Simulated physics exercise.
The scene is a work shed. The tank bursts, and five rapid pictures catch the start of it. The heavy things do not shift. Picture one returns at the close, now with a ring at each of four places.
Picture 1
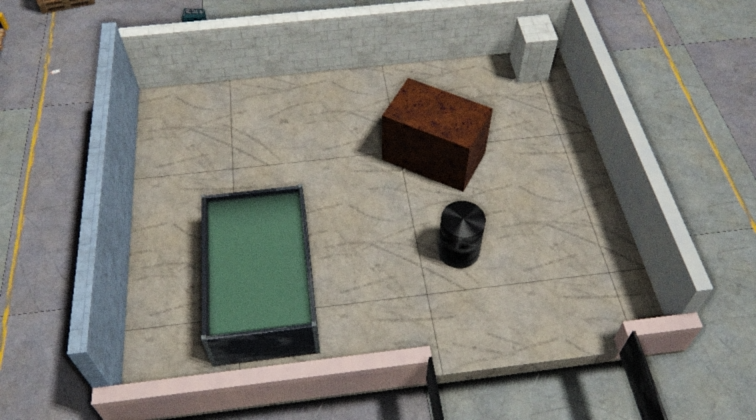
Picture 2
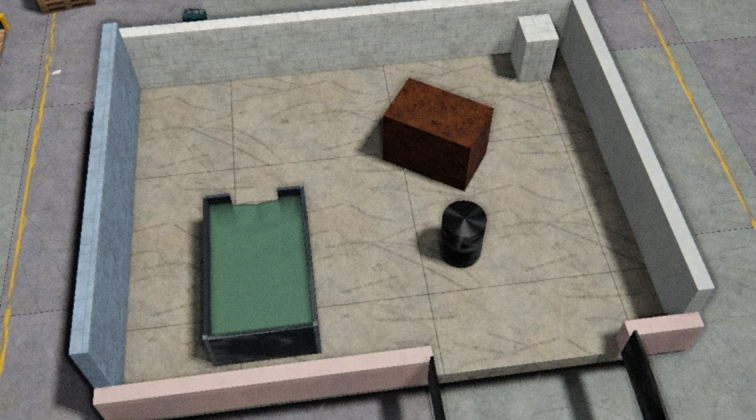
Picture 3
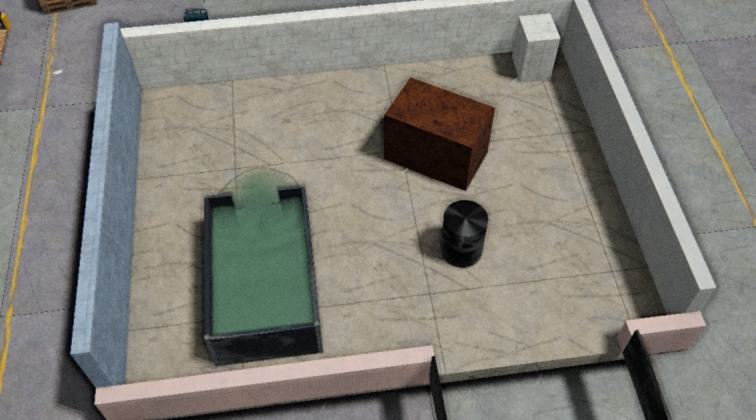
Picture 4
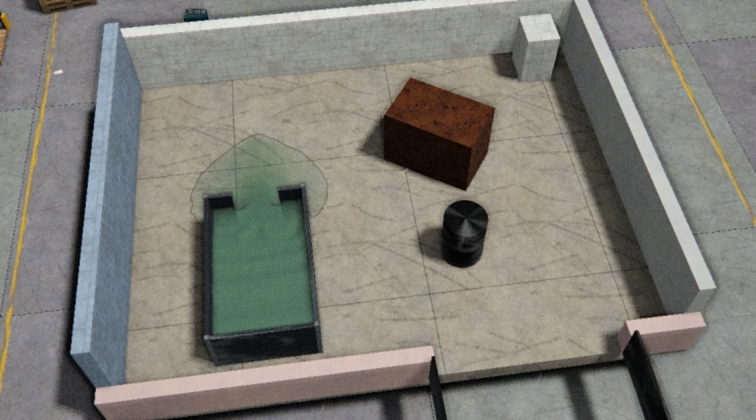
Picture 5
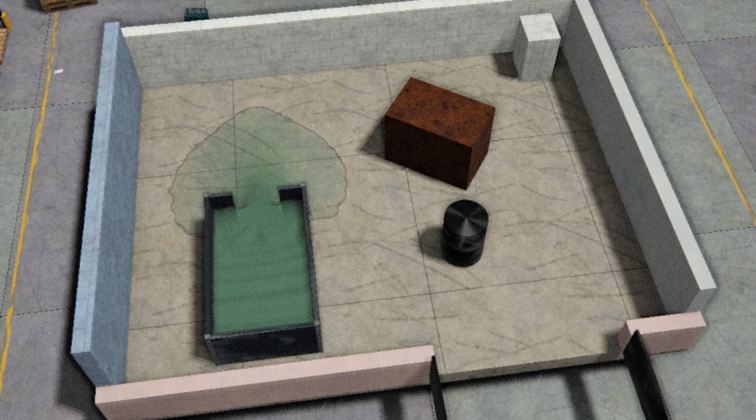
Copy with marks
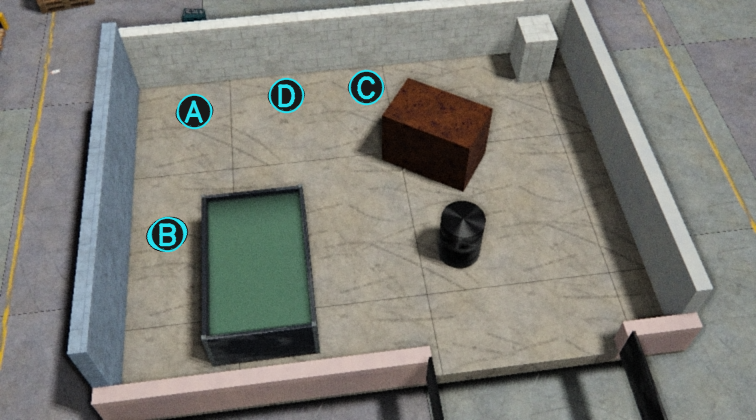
In the work shed, a gap opened in the far side of a dark tank filled with green water, and the water poured out and fanned across the floor behind it.
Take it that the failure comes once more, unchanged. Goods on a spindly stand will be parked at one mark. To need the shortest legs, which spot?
It is B.
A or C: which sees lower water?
Spot C.
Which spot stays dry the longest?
B.
On the marked copy, A at (194, 111); B at (167, 234); C at (366, 87); D at (286, 95).
If A is chosen, the water peaks at about 36 % of the depth that stood in the tank.
If B is chosen, the water peaks at about 12 % of the depth that stood in the tank.
If C is chosen, the water peaks at about 25 % of the depth that stood in the tank.
If D is chosen, the water peaks at about 29 % of the depth that stood in the tank.
